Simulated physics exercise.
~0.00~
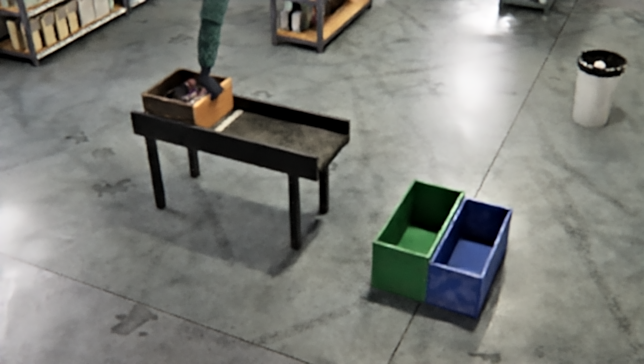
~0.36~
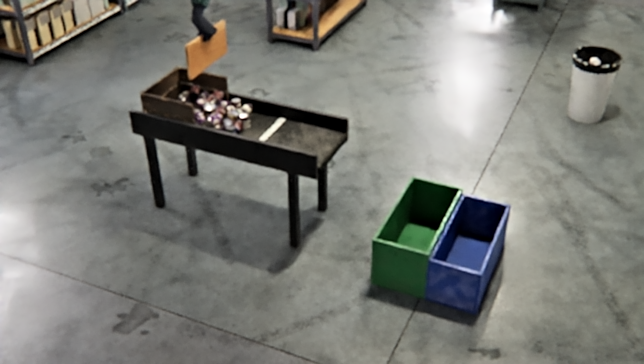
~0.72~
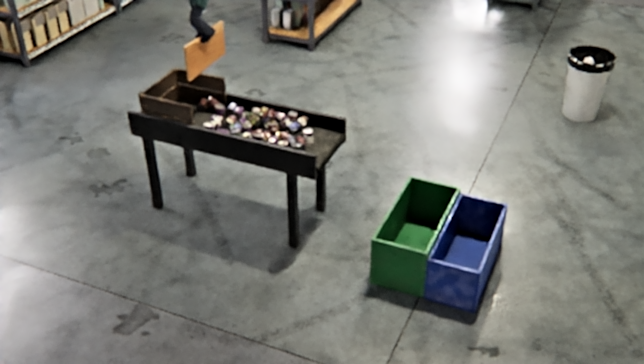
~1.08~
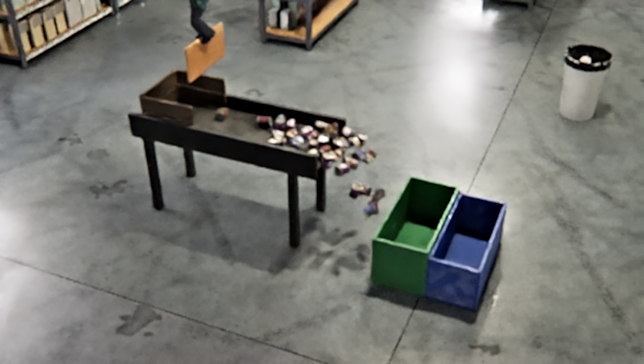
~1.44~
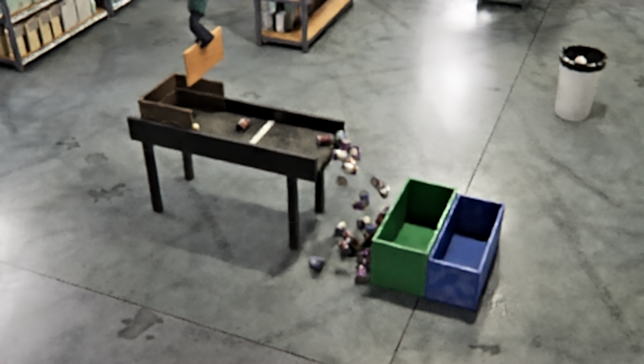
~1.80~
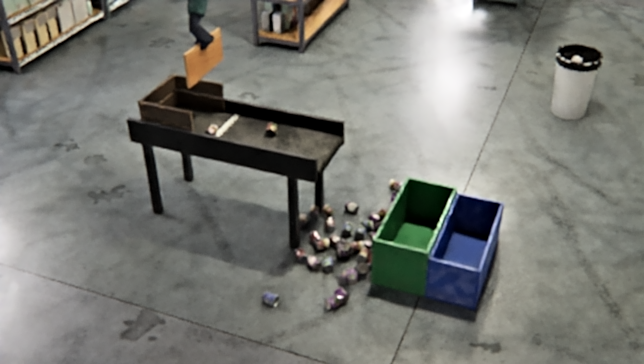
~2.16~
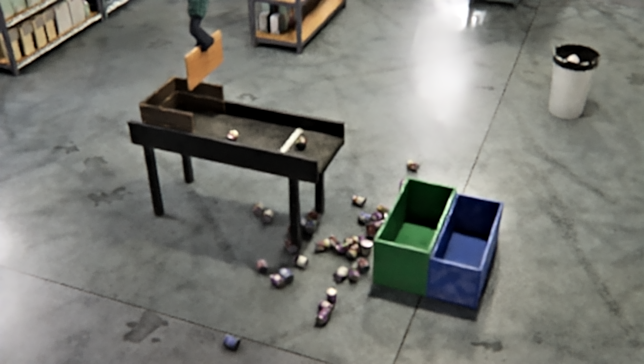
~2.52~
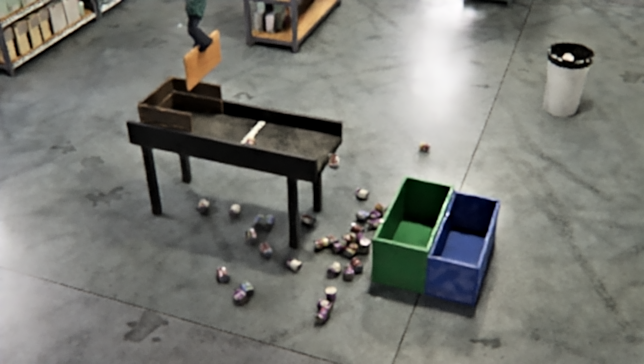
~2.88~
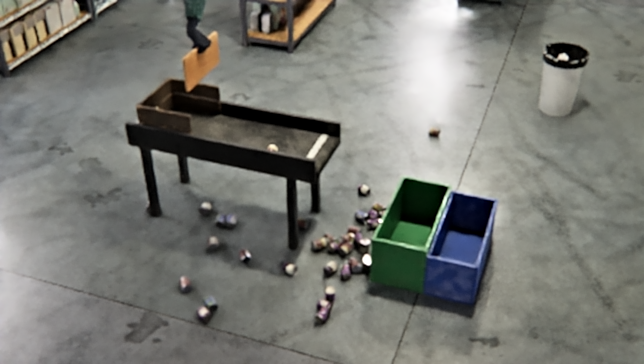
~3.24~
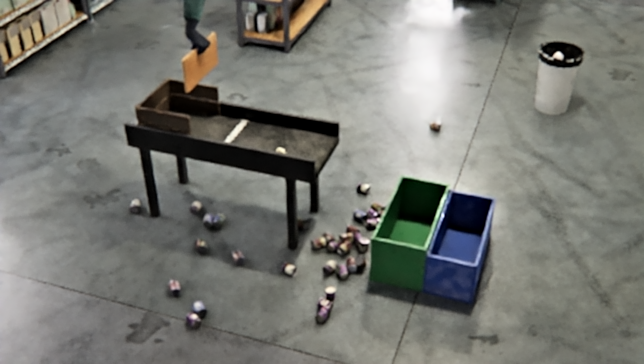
On a grey concrete warehouse floor with shelving behind, a dark, low-walled belt on legs stands to the left of a green tote and a blue box. A hand raises an orange-brown gate from the pen at the belt's left end, uncovering a heap of small tins. The tins ride right in a loose spread, then spill off the far end in a stream. They drop short of the green tote, piling against its near side. Several roll left across the floor and under the belt. Finally, both containers look empty, and one tin remains on the belt.
